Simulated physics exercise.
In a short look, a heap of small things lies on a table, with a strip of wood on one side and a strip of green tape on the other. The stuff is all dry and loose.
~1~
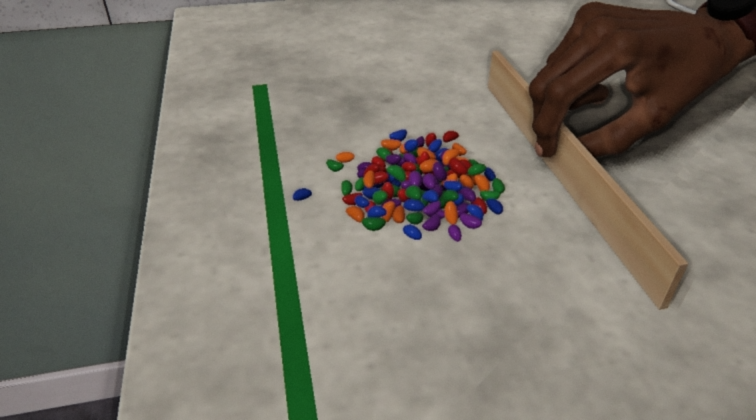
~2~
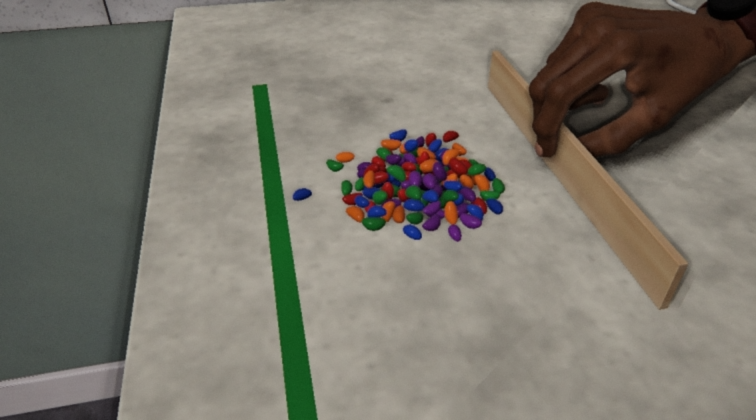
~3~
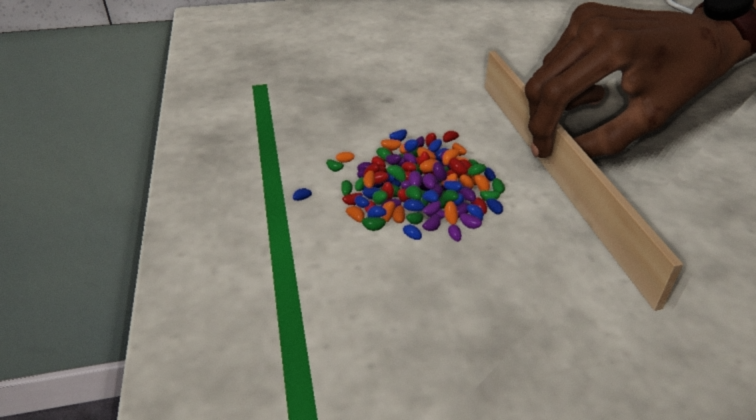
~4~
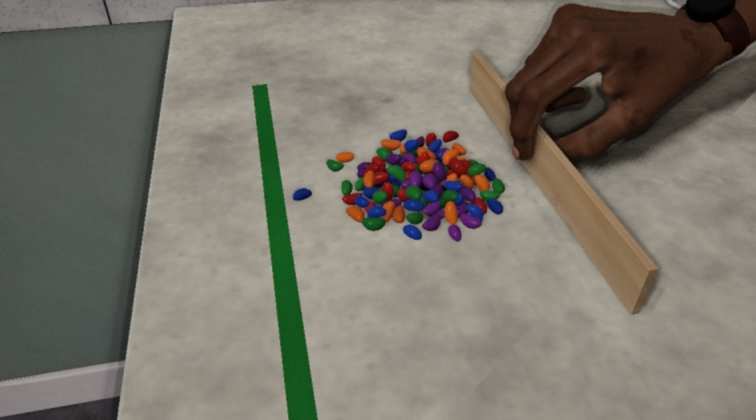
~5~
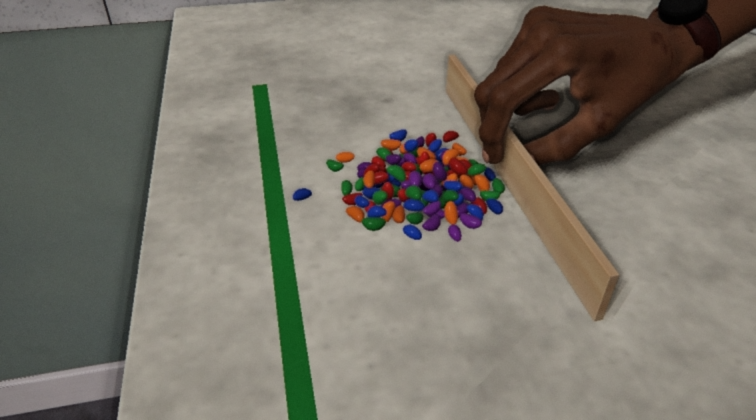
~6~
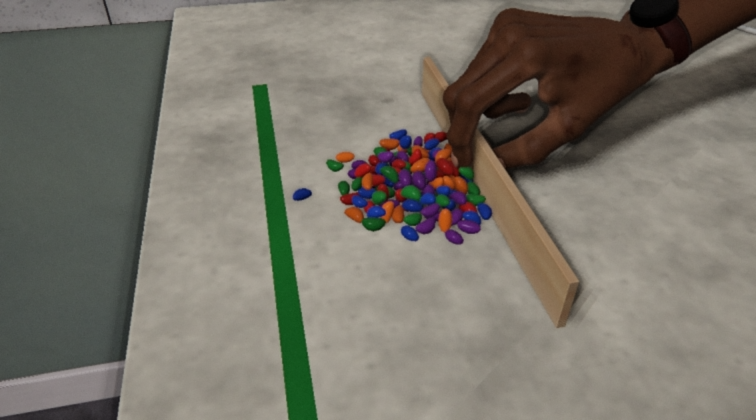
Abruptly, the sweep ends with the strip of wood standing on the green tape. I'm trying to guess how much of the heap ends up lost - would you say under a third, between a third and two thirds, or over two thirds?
Fails to reach a third.
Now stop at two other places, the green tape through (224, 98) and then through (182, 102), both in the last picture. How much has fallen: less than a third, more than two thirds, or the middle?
For the first place it's between a third and two thirds, and for the second it's beyond two thirds.
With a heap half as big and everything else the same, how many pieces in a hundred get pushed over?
Close to 0 per cent of the heap.
Soon after the last picture, strip of wood still moving, near (367, 154); heap all on the table, its front near (254, 204).
A little later, strip of wood stopped at the green tape; heap all on the table, its front near (137, 224).
Later still, strip of wood stopped at the green tape; heap a small part over the edge.
At rest, strip of wood stopped at the green tape; heap a small part over the edge.
